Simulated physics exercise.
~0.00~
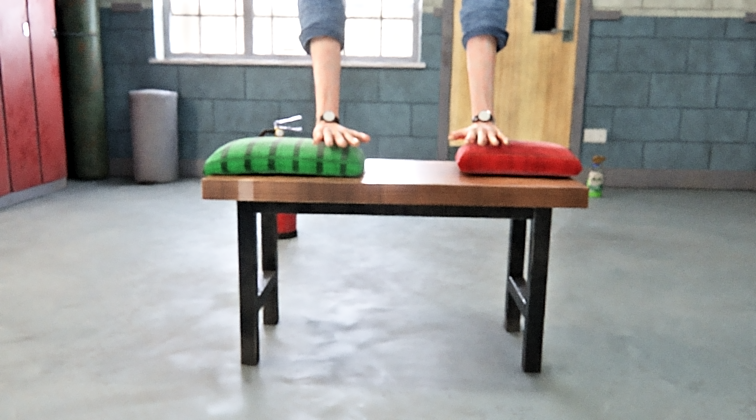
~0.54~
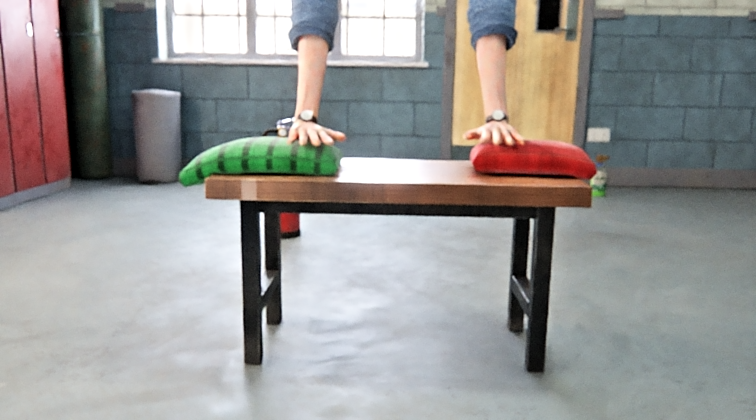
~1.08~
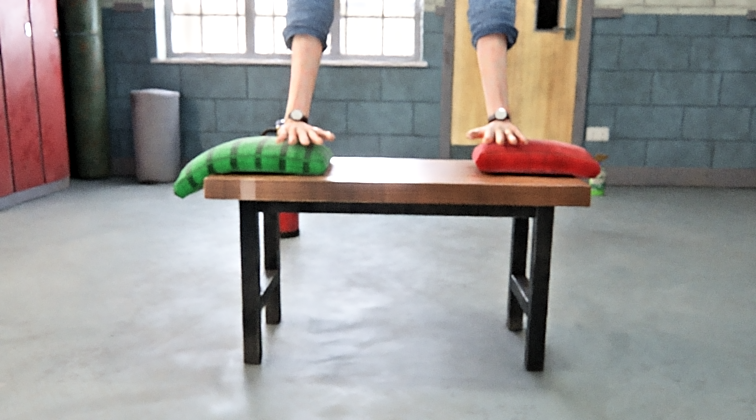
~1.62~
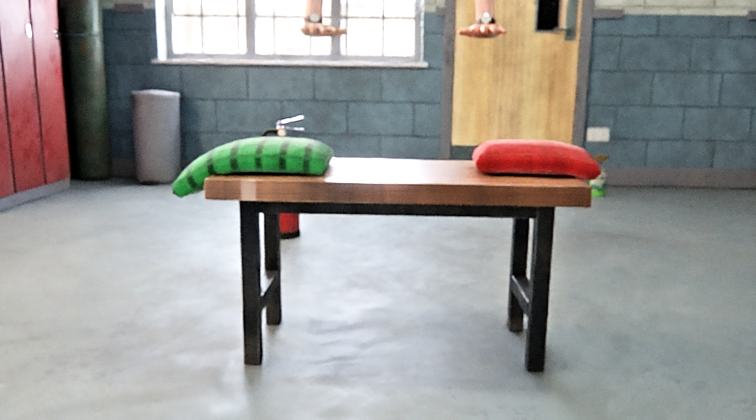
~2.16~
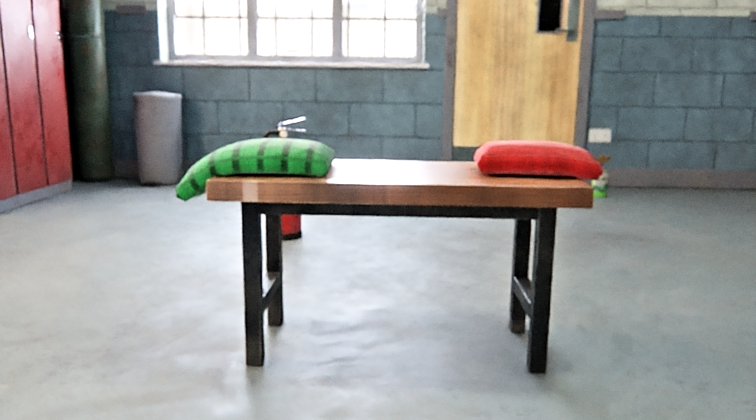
Two hands push a green striped cushion and a red one apart, then lift away.
